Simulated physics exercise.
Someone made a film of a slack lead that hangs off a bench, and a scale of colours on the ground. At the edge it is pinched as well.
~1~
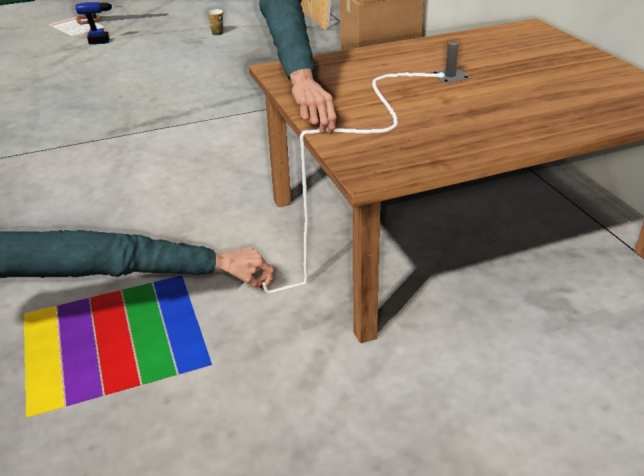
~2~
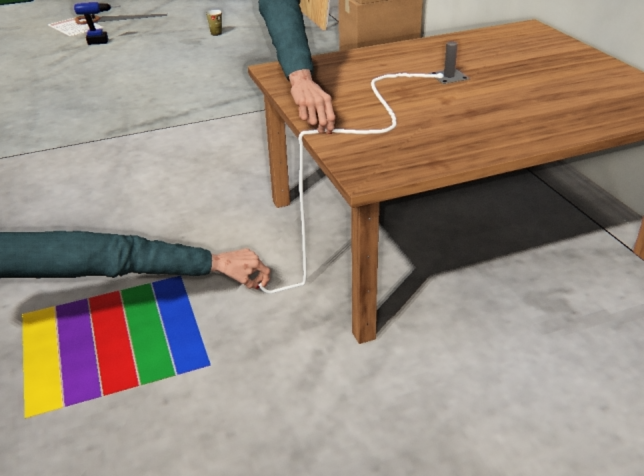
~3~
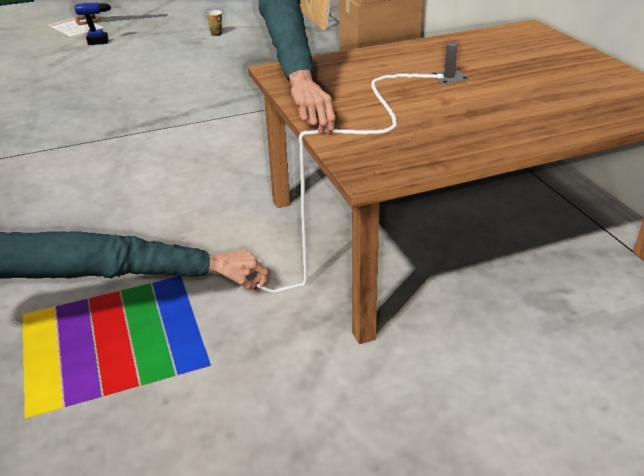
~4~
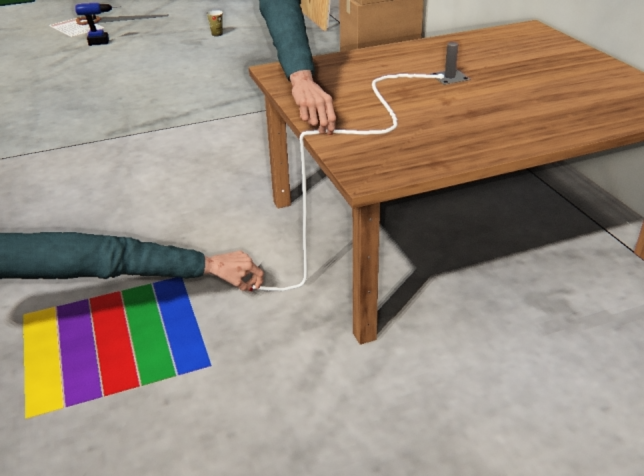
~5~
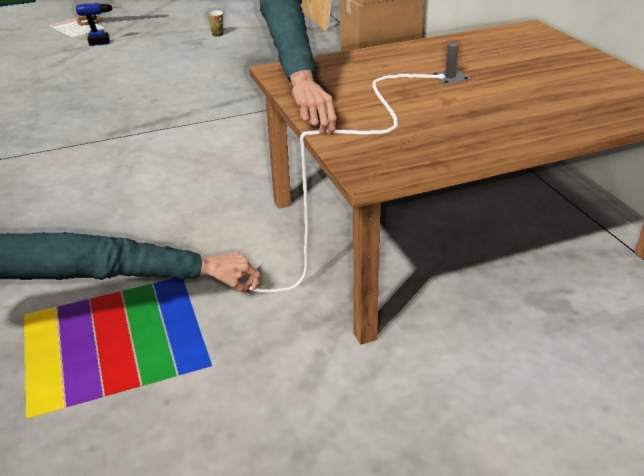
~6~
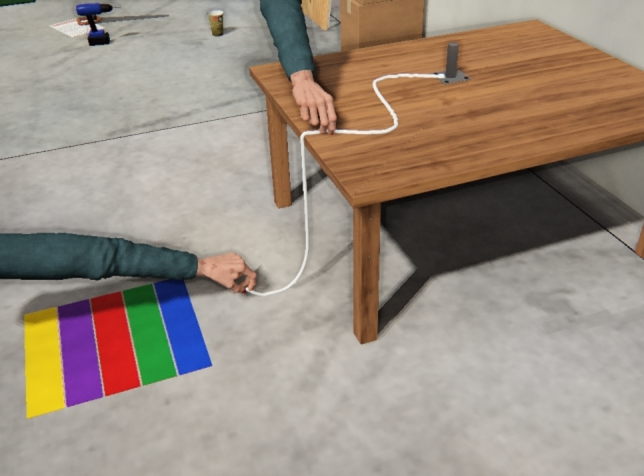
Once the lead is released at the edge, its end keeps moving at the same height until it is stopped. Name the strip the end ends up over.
Yellow.
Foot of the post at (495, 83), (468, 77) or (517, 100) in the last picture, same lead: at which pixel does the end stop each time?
Going through the tries, you get (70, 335), then (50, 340), then (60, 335).
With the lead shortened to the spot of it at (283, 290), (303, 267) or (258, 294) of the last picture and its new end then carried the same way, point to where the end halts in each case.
I'd put it around (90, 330) for the first cut, (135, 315) for the second and (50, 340) for the third.
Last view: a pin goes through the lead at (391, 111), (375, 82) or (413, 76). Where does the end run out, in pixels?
Try 1: (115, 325); try 2: (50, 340); try 3: (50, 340).
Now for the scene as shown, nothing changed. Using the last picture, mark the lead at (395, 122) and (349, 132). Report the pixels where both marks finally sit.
They finish close to (303, 125) and close to (253, 161).
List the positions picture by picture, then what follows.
The first frame shows end (264, 283); blue (190, 351); green (155, 361); red (119, 371); purple (82, 381); yellow (44, 391).
The second frame shows end (260, 285); lead through (406, 75) (378, 95) (389, 129) (309, 133) (302, 205) (305, 267).
The third frame shows end (258, 285).
The fourth frame shows end (254, 287); lead through (407, 76) (378, 96) (390, 130) (309, 133) (305, 205) (306, 268).
The fifth frame shows end (250, 288).
The sixth frame shows end (247, 289); lead through (408, 76) (379, 95) (391, 130) (310, 133) (306, 205) (303, 268).
A little later, end near (97, 327); over red.
Next, end near (57, 338); over yellow.
When it is tight, end near (32, 344); over yellow. It gets as far as the yellow strip.
